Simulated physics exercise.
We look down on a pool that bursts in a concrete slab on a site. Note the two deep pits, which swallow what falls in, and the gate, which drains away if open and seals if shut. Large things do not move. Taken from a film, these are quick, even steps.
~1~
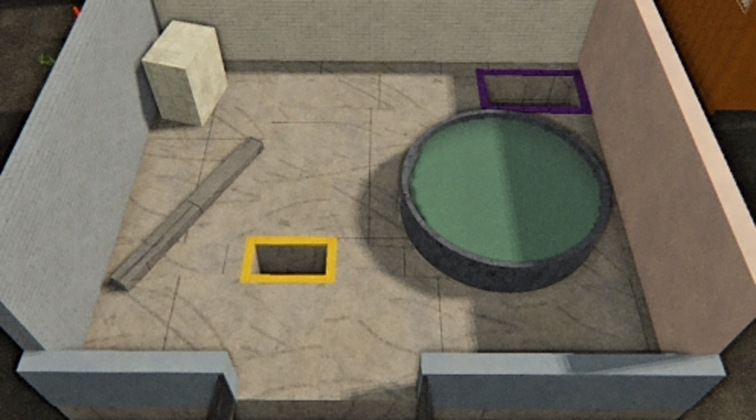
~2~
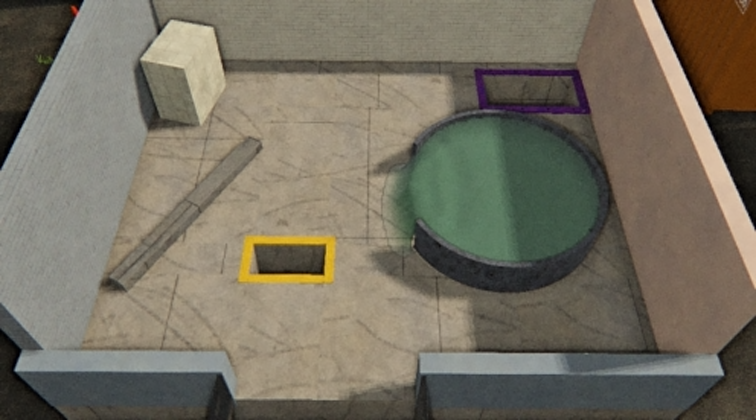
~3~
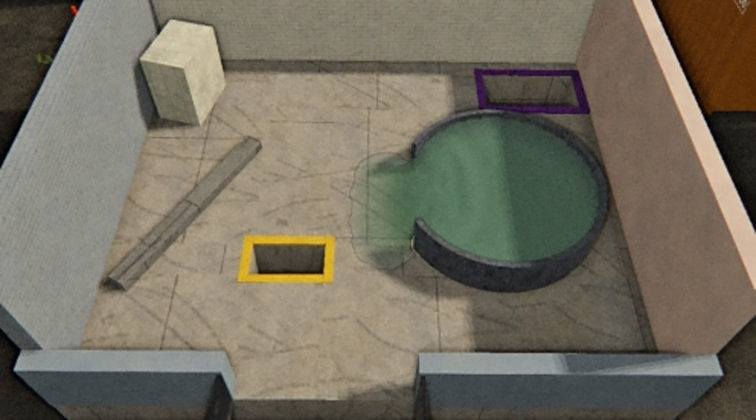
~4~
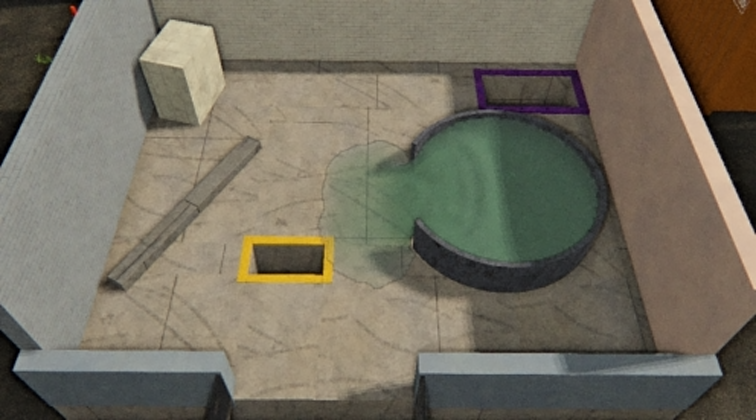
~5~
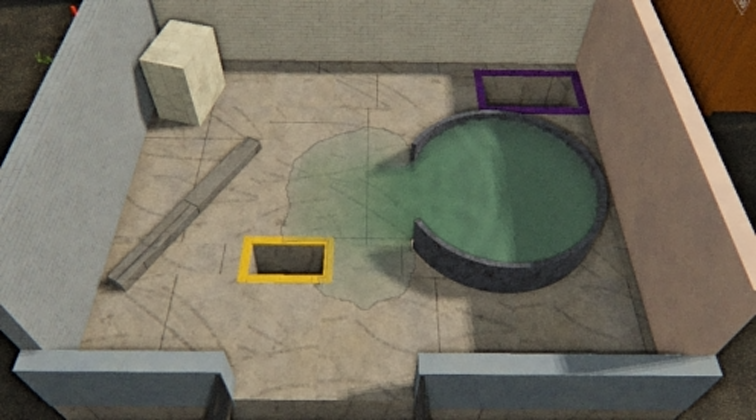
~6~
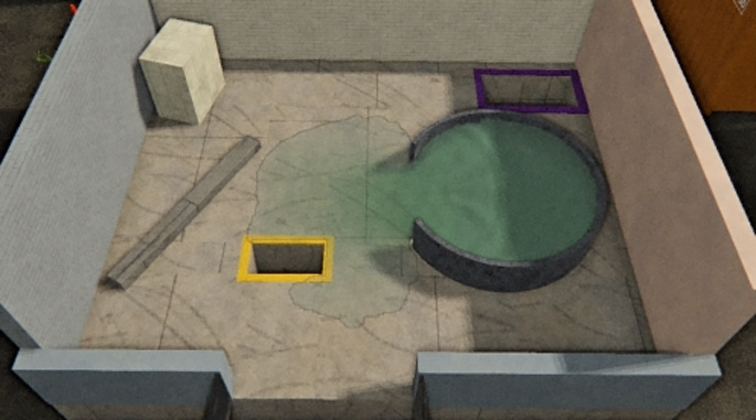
On a walled concrete slab, a round pool opens on its left side, green water spreading left around a yellow-edged pit.
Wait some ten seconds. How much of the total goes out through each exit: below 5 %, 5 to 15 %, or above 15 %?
My prediction: The gate drains a share of five to fifteen per cent; the purple pit drains a share short of five per cent; the yellow pit drains a share exceeding fifteen per cent.
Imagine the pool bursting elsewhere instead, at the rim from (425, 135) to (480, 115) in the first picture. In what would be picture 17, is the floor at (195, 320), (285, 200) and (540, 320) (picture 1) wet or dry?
Result, in sequence: Untouched by the flood; untouched by the flood; untouched by the flood.
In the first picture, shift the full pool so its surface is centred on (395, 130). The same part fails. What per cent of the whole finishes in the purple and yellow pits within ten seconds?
So purple takes 6 % and yellow takes 6 %.
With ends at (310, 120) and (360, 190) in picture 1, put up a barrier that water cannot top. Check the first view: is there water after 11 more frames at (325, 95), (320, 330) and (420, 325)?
First submerged, second submerged, third spared.
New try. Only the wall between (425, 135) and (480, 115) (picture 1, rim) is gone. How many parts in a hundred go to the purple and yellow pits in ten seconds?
For purple it's about 10 per cent, and for yellow about 2 per cent.
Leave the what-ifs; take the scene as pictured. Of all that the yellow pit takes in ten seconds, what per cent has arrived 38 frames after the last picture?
Close to 75 percent.
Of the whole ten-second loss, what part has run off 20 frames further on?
Approximately 40 in a hundred, I think.
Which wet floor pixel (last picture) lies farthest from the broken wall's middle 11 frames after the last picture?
The front's farthest point is close to (91, 362).
A moment on, water covers 25 % of the floor; the gate 0 %, the purple pit 0 %, the yellow pit 3 %.
Next, water covers 40 % of the floor; the gate 0 %, the purple pit 0 %, the yellow pit 7 %.
Then, water covers 50 % of the floor; the gate 1 %, the purple pit 0 %, the yellow pit 12 %.
Later, water covers 75 % of the floor; the gate 4 %, the purple pit 0 %, the yellow pit 18 %.
In the end, water covers 95 % of the floor; the gate 9 %, the purple pit 0 %, the yellow pit 25 %.
